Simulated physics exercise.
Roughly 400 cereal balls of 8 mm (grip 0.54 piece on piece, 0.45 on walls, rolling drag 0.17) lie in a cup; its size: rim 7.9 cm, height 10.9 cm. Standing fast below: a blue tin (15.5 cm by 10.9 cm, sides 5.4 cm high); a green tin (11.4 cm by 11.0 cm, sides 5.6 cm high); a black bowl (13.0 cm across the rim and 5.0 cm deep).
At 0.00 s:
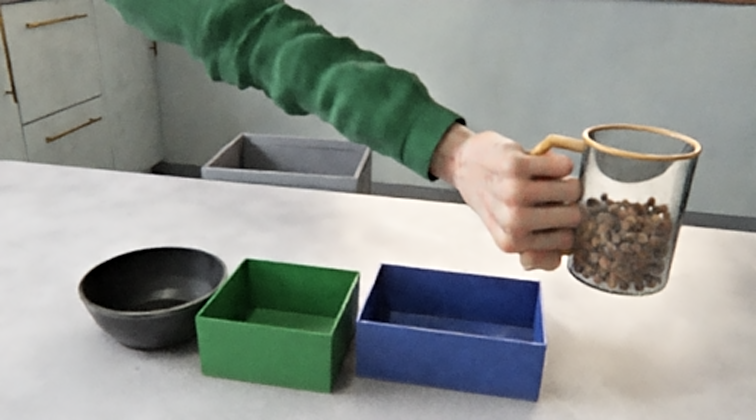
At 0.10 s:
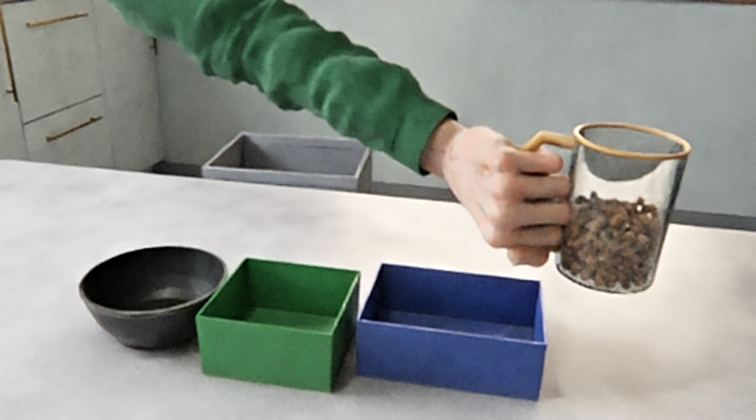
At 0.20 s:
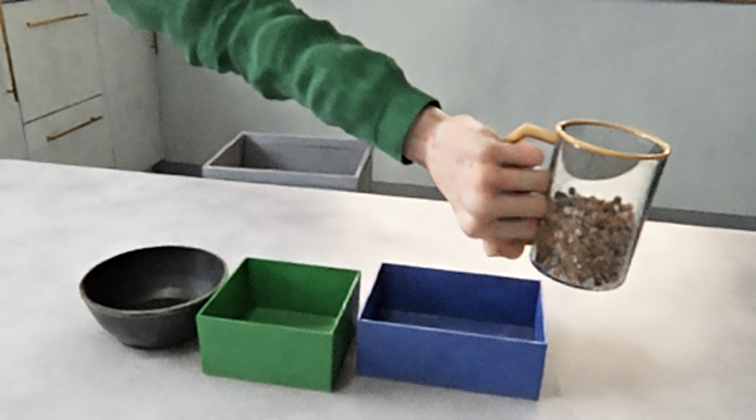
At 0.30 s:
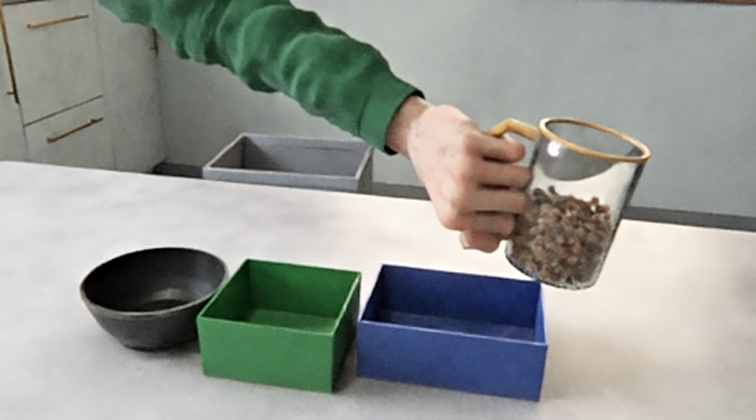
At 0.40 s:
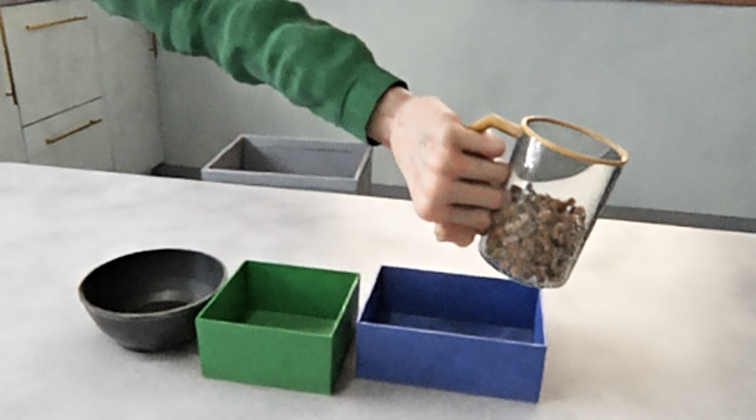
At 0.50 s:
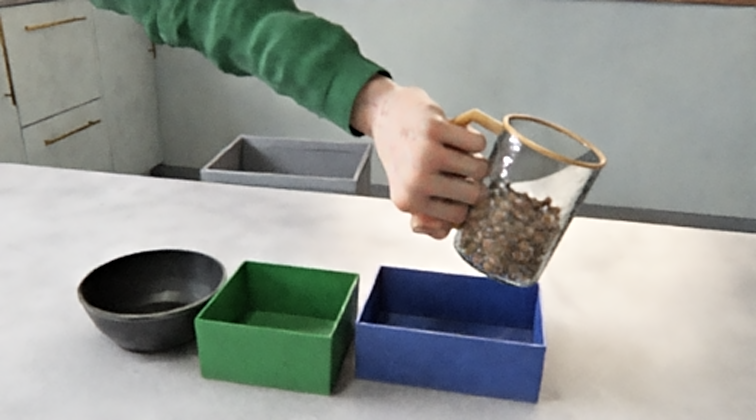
A hand in a green sleeve held a clear cup partly filled with small brown pieces, moved it left above a blue box beside a green box and black bowl, and gradually tilted it rightward.
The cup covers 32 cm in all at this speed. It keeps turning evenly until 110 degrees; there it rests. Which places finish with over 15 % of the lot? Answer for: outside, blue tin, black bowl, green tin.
Outside: No, blue tin: No, black bowl: No, green tin: Yes.
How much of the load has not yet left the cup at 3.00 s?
About 55 per cent.
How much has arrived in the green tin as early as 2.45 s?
About 0 per cent by then.
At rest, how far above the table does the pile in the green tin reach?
Roughly 4.5 cm.
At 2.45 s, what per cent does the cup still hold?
Some 100 per cent of the load.
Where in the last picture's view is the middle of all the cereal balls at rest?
Around (312, 339).
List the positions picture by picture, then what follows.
In the first frame, cup at (634, 179); tilt 0 degrees; moved 0.0 cm; lip at (697, 147); top of the load at (624, 208); blue tin at (455, 300); green tin at (284, 292); black bowl at (155, 277).
In the second frame, cup at (623, 177); tilt 2 degrees; moved 0.9 cm; lip at (687, 147); top of the load at (640, 207).
In the third frame, cup at (602, 175); tilt 6 degrees; moved 2.6 cm; low side right; lip at (667, 149); top of the load at (564, 203).
In the fourth frame, cup at (582, 174); tilt 10 degrees; moved 4.4 cm; low side right; lip at (647, 153); top of the load at (543, 200).
In the fifth frame, cup at (560, 174); tilt 14 degrees; moved 6.1 cm; low side right; lip at (625, 157); top of the load at (520, 198).
In the sixth frame, cup at (538, 173); tilt 18 degrees; moved 7.9 cm; low side right; lip at (603, 161); top of the load at (498, 195); blue tin at (454, 301); green tin at (283, 295); black bowl at (154, 279). It turns about 40 degrees a second.
Then, at 1.25 s, tilt 48 degrees; cup 100 %; middle of all pieces near (341, 206).
After 1.88 s, tilt 73 degrees; cup 100 %; middle of all pieces near (216, 186).
After 2.45 s, tilt 96 degrees; cup 100 %; middle of all pieces near (212, 180).
After 3.00 s, tilt 110 degrees; cup 55 %, green tin 40 %, in the air 5 %; middle of all pieces near (272, 253).
By 4.6 s all is still; black bowl 0 %, cup 0 %, outside 0 %, green tin 100 %, blue tin 0 %.
